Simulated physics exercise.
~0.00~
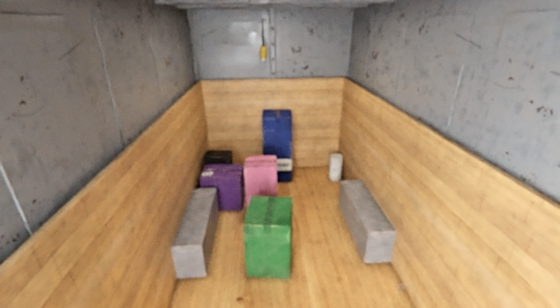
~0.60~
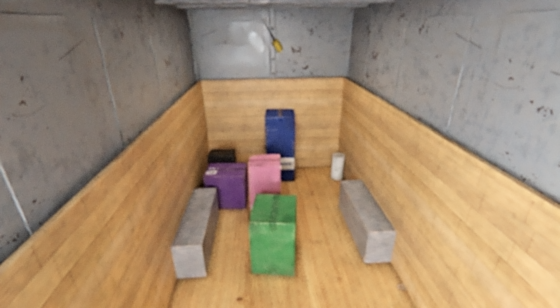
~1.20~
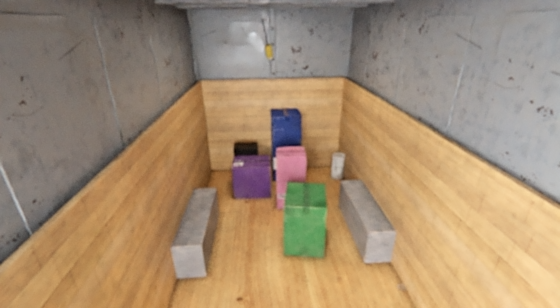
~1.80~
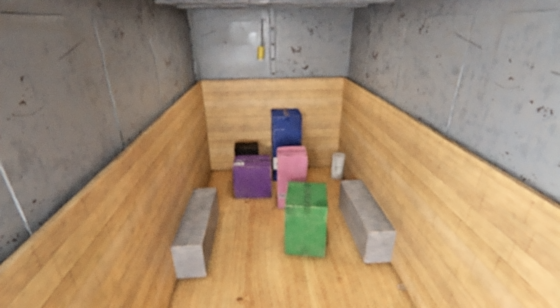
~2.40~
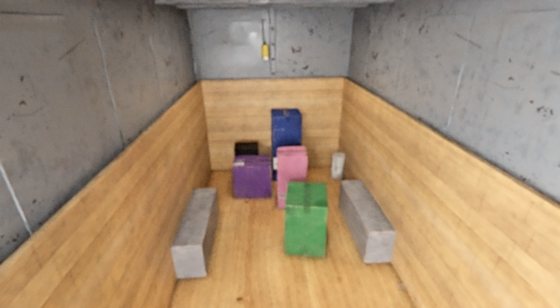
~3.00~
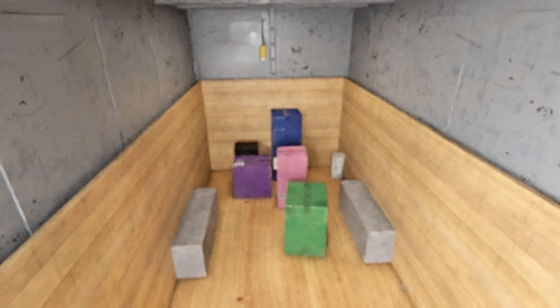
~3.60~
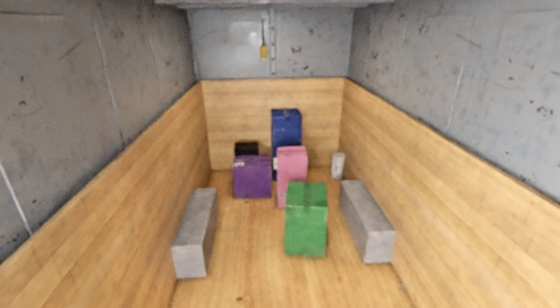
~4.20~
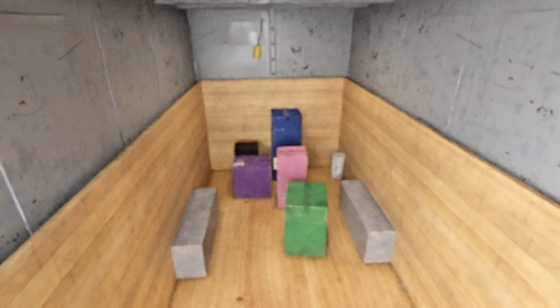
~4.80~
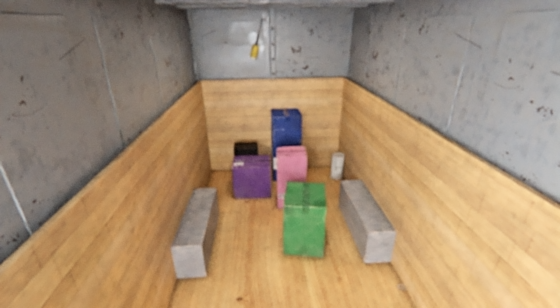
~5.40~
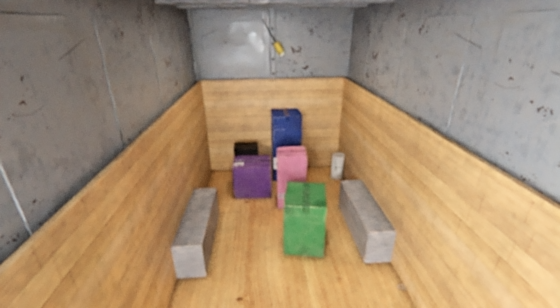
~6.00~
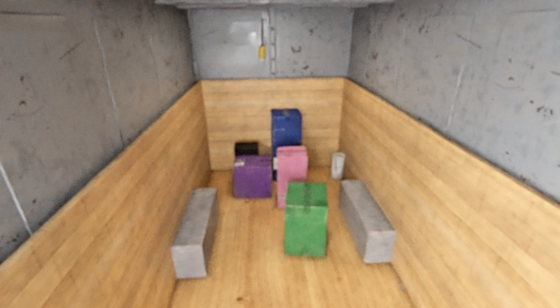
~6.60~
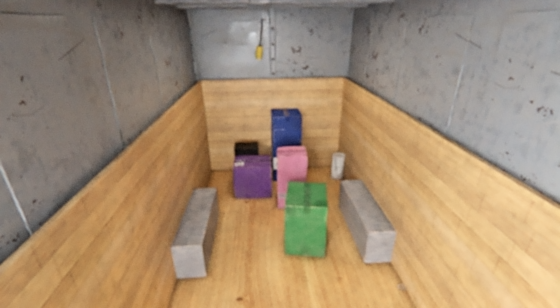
In a van's load bay, four colored boxes slide right and stay standing there.
